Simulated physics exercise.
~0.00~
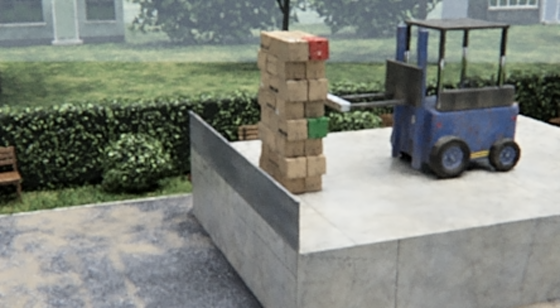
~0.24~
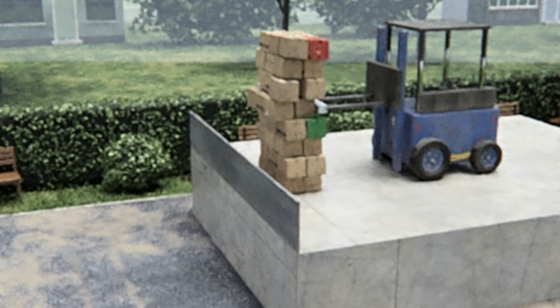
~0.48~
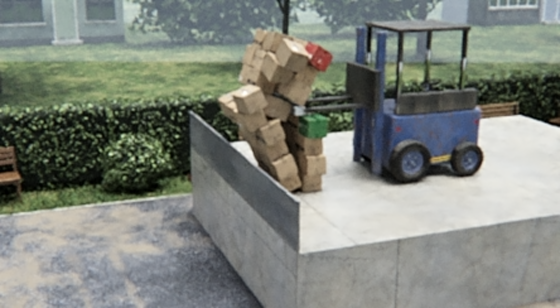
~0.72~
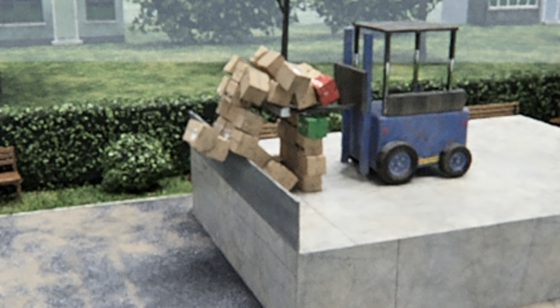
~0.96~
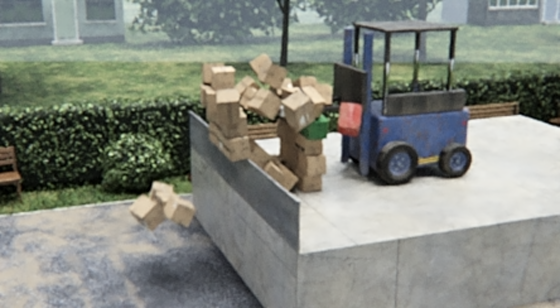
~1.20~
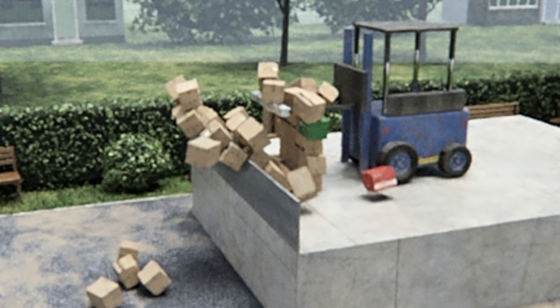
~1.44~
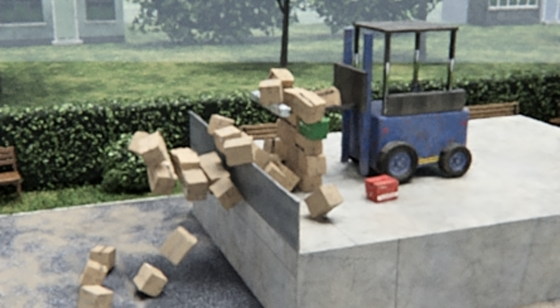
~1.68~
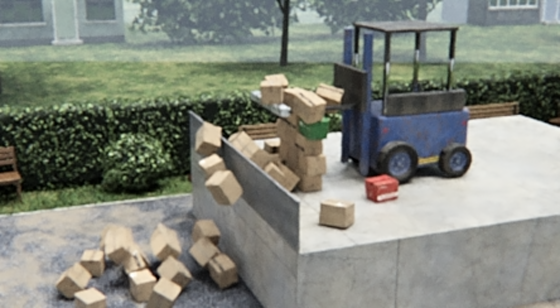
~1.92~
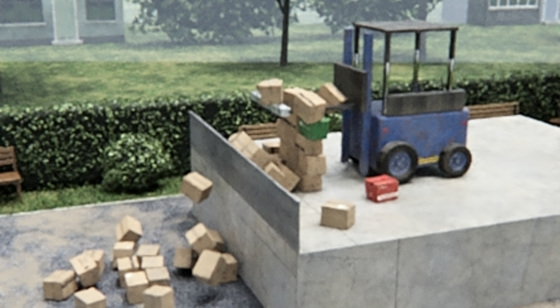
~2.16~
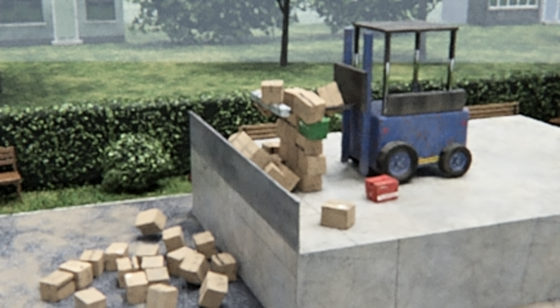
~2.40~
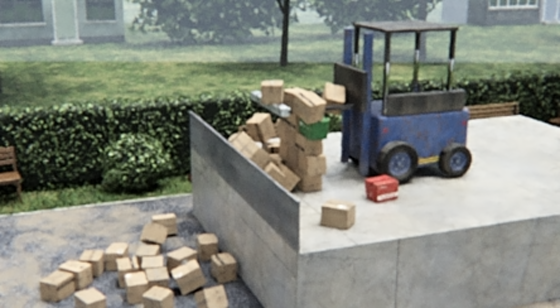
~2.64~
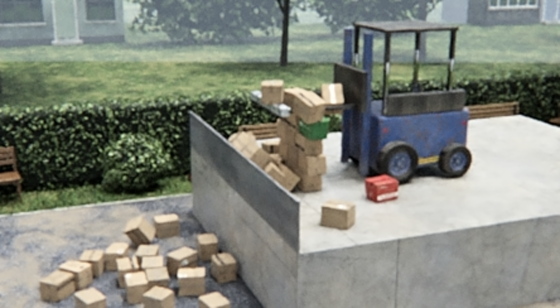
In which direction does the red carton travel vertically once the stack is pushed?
The red carton moves down, dropping from the top of the stack to the deck.
